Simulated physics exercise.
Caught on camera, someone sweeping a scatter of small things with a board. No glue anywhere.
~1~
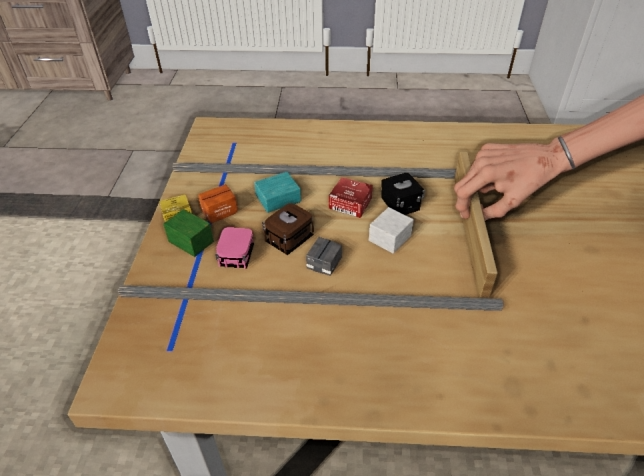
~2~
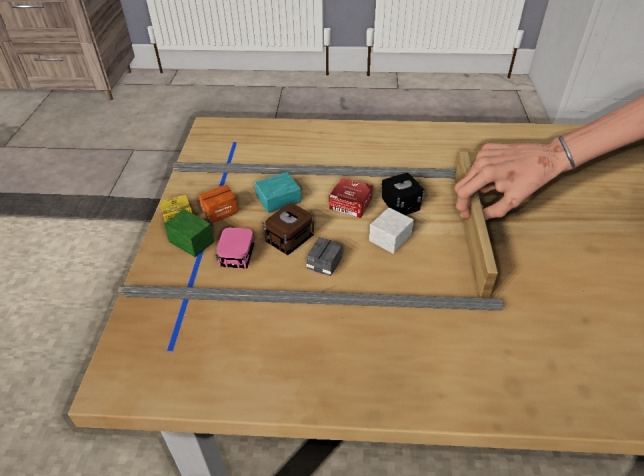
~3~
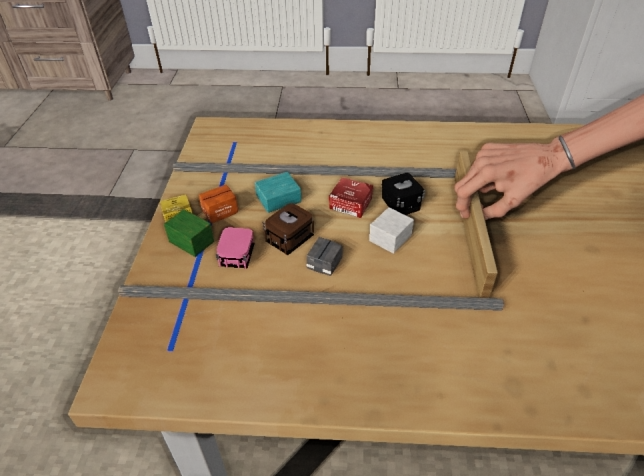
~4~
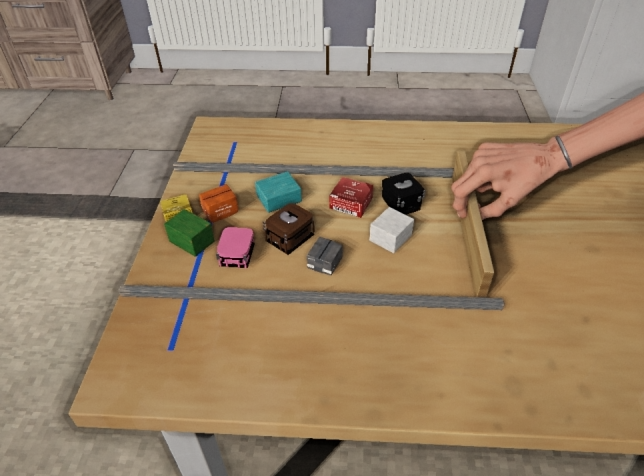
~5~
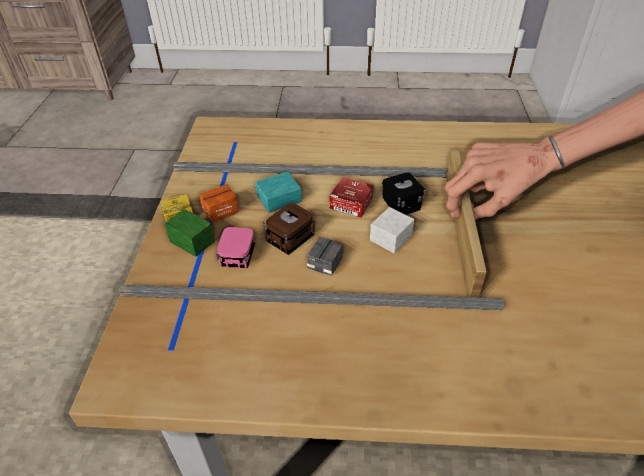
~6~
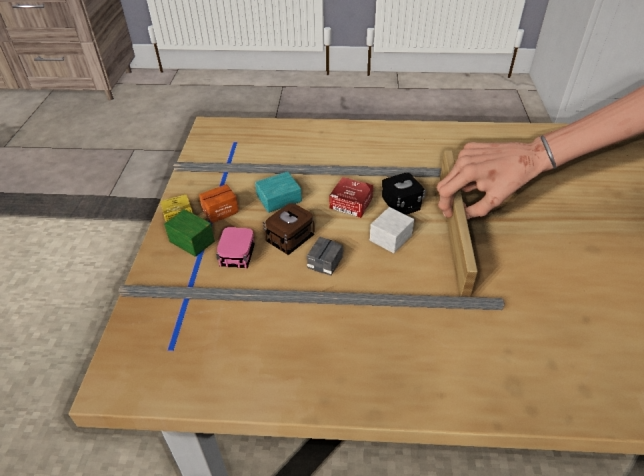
In a room with white radiators and a grey tiled floor, a light wooden table is seen from above at an angle. Between two grey rails lie small yellow, green, orange, pink, turquoise, brown, grey, red, white and black boxes, the leftmost near a blue line. At right, a hand holds a wooden board upright, still at first, then slides it slightly left, while the boxes stay put.
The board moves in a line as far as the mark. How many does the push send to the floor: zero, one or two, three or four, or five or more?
The number that fall off is three or four.
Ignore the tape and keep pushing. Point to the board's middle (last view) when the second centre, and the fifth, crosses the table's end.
About (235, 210), then (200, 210).
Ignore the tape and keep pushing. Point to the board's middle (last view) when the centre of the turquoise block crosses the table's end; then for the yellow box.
About (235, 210), and (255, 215) for the other.
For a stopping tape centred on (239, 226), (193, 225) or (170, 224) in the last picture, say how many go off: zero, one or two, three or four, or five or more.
In that order: 1 or 2; more than four; at least five.
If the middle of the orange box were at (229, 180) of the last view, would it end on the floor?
From there it survives.
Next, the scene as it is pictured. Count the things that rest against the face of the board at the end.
That makes 3.
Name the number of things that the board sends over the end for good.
In all, 4 of them.
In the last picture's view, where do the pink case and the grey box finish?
The pink case stops around (147, 259); the grey box around (182, 259).
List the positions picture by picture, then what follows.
Yellow box (176, 210); green block (189, 233); orange box (218, 204); board (473, 219); tape (209, 226), in the first picture.
Green block (189, 233); red box (351, 197), in the second picture.
Orange box (219, 204); pink case (236, 248), in the third picture.
Yellow box (177, 210); turquoise block (278, 192), in the fourth picture.
Green block (190, 233); board (464, 218), in the fifth picture.
Yellow box (177, 210); green block (190, 233); orange box (219, 203); board (456, 218); tape (209, 225), in the sixth picture.
Soon after, none off yet; yellow box at rest near (177, 210); green block at rest near (190, 233); orange box at rest near (219, 203).
After that, none off yet; yellow box at rest near (174, 211); green block at rest near (190, 233); orange box displaced a little near (207, 206).
And then, none off yet; yellow box tilting well over near (141, 215); green block displaced about its own width near (153, 232); orange box displaced well along near (167, 207).
In the end, the number that fall off is three or four; gone, turquoise block, orange box, green block and yellow box.
